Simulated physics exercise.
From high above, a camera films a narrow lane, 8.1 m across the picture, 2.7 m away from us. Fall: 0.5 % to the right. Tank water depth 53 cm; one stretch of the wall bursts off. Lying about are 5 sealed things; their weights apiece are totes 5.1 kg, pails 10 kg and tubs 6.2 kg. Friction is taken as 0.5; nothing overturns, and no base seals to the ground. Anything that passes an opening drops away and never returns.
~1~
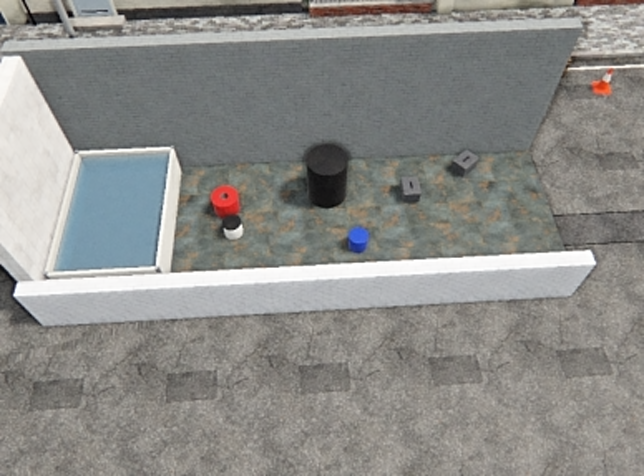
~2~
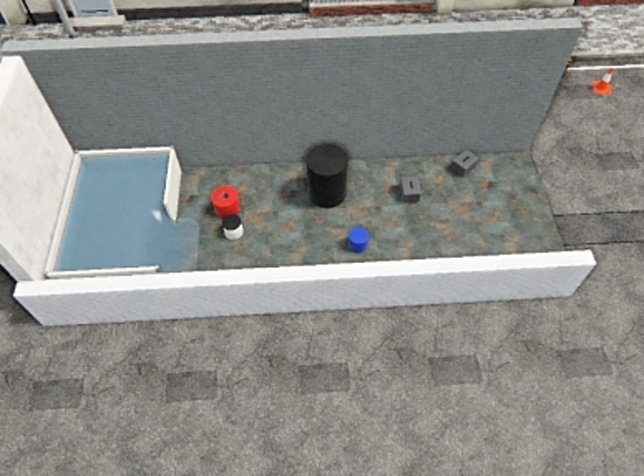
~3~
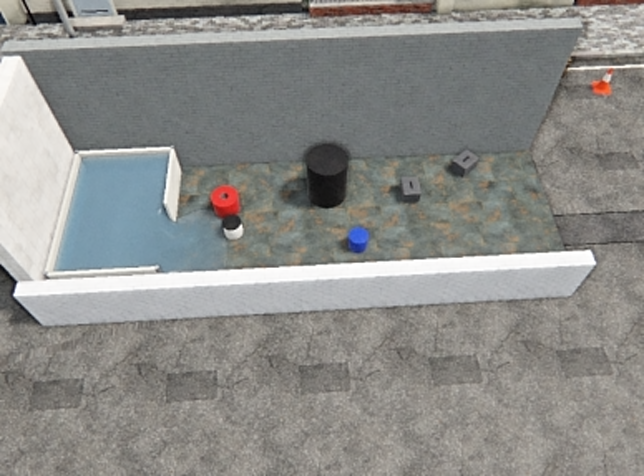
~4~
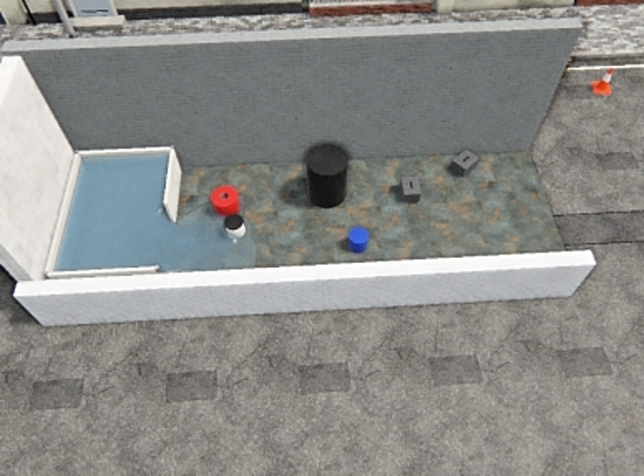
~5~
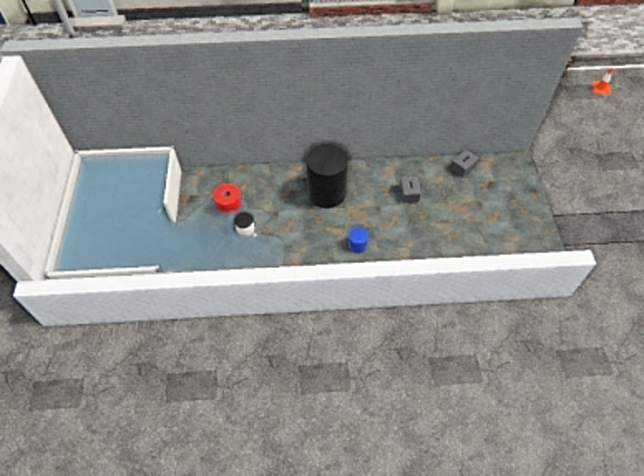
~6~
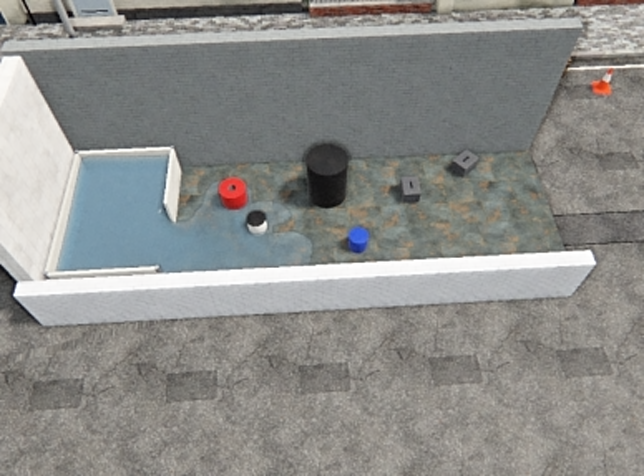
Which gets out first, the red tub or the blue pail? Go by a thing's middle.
The blue one.
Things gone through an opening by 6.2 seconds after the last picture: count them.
The count by then is 3.
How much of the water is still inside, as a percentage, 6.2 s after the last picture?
Somewhere near 58 percent, give or take.
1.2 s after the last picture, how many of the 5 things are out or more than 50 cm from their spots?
By then 3.
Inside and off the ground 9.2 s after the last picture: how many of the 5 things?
Count at that moment: 0.
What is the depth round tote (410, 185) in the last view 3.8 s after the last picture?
Roughly 7 cm.
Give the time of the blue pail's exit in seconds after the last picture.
Around 3.5 s.
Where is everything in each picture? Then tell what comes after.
The red tub at (224, 196) rests on the ground; the blue pail at (359, 236), on the bottom; 3.7 m2 under water; 0 of 5 have shifted, in the first frame.
The red tub at (224, 196) rests on the ground; the blue pail at (359, 236) rests on the ground; water covers 4.4 m2; 0 of 5 have shifted, in the second frame.
The red tub at (224, 196) rests on the ground; the blue pail at (359, 236) rests on the ground; water covers 5.1 m2; 0 of 5 have shifted, in the third frame.
The red tub at (224, 196) rests on the ground; the blue pail at (359, 236), on the bottom; water covers 5.8 m2; 0 of 5 have shifted, in the fourth frame.
The red tub at (226, 194) rests on the ground, 6 cm from its start; the blue pail at (359, 236), on the bottom; water covers 6.5 m2; 2 of 5 have shifted, in the fifth frame.
The red tub at (232, 188) rests on the ground, 21 cm from its start; the blue pail at (359, 236) rests on the ground; 7.4 m2 under water; 2 of 5 have shifted, in the sixth frame.
Then, 1.2 s after the last picture the red tub is near (248, 168), 0.7 m from its start, aground; the blue pail is near (404, 226), 0.8 m from its start, aground; 0 of 5 are out; 0 afloat.
Then, 3.8 s after the last picture the red tub is near (239, 168), 0.7 m from its start, aground; the blue pail has gone out (3.4 s after the last picture); 2 of 5 are out; 1 afloat.
Then, 6.2 s after the last picture the red tub is near (230, 172), 0.6 m from its start, aground; the blue pail has gone out (3.4 s after the last picture); 3 of 5 are out; 0 afloat.
Then, 9.2 s after the last picture the red tub is near (230, 172), 0.6 m from its start, aground; the blue pail has gone out (3.4 s after the last picture); 3 of 5 are out; 0 afloat.
